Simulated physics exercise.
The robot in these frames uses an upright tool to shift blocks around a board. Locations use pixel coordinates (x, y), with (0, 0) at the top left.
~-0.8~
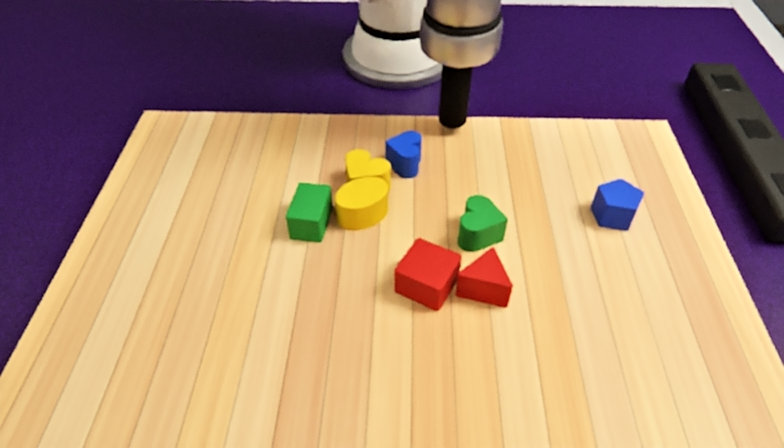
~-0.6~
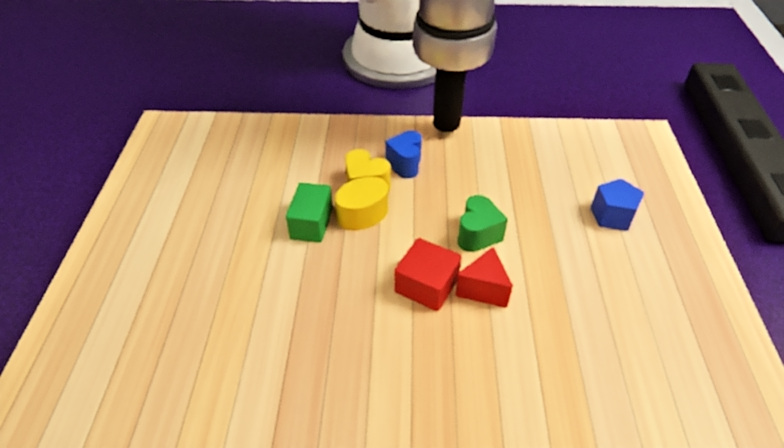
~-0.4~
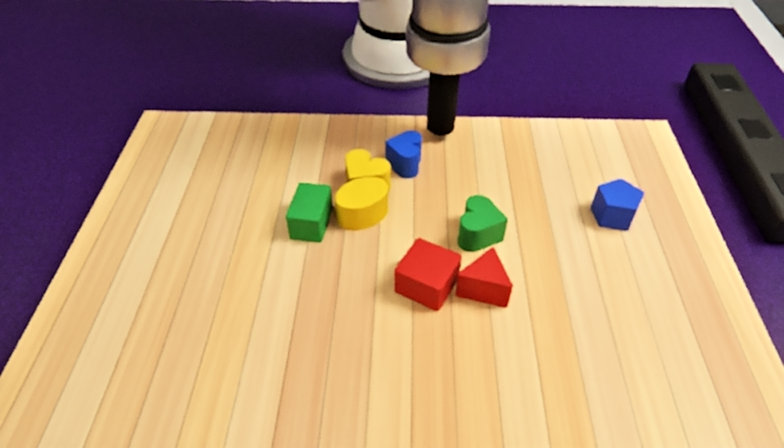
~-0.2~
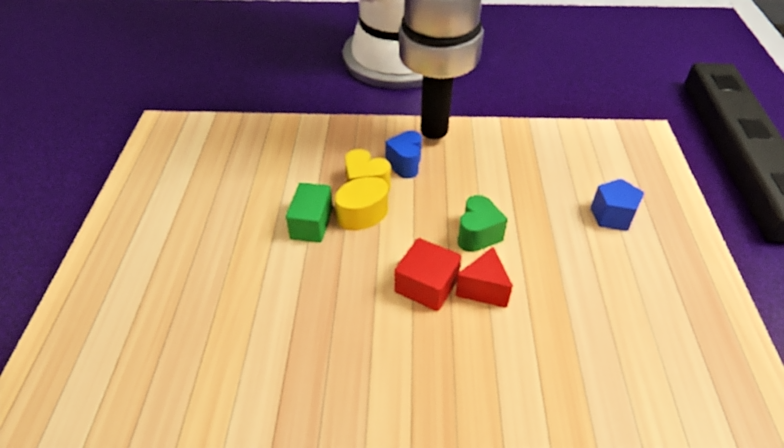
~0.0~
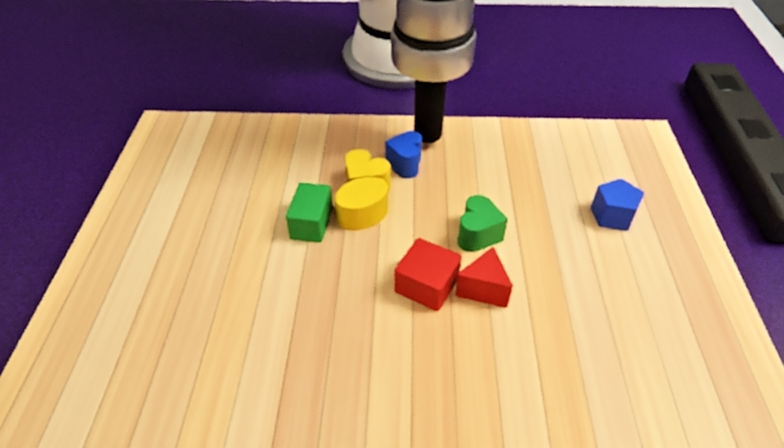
Robot arm with an upright black tool moving slightly left toward a blue heart block, while the coloured blocks stay still.
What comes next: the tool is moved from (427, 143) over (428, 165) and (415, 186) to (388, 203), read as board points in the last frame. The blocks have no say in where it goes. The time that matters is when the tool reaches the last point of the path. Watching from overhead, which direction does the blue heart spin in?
It spins with the clock.
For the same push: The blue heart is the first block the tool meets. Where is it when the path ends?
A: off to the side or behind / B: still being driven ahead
B (still being driven ahead)
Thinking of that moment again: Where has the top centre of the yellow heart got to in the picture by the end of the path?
I'd guess (324, 164).
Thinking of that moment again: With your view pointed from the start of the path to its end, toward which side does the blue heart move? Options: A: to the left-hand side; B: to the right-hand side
The answer is B.
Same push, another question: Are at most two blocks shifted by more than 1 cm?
My answer is no.
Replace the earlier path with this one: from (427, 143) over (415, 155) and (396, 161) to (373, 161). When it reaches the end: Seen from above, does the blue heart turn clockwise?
Short answer: No.
What follows on the original path. One third of the way, tool at (429, 158); yellow heart at (360, 165); blue heart at (397, 155), turned 30° clockwise.
Two thirds of the way, tool at (415, 179); yellow elliptical block at (352, 201), turned 20° anticlockwise; yellow heart at (339, 167), turned 45° clockwise; blue heart at (378, 171), turned 55° clockwise.
At the end, tool at (388, 196); green rectangular block at (305, 202); yellow elliptical block at (342, 211), turned 45° anticlockwise; yellow heart at (324, 164), turned 90° clockwise; blue heart at (350, 181), turned 85° clockwise.
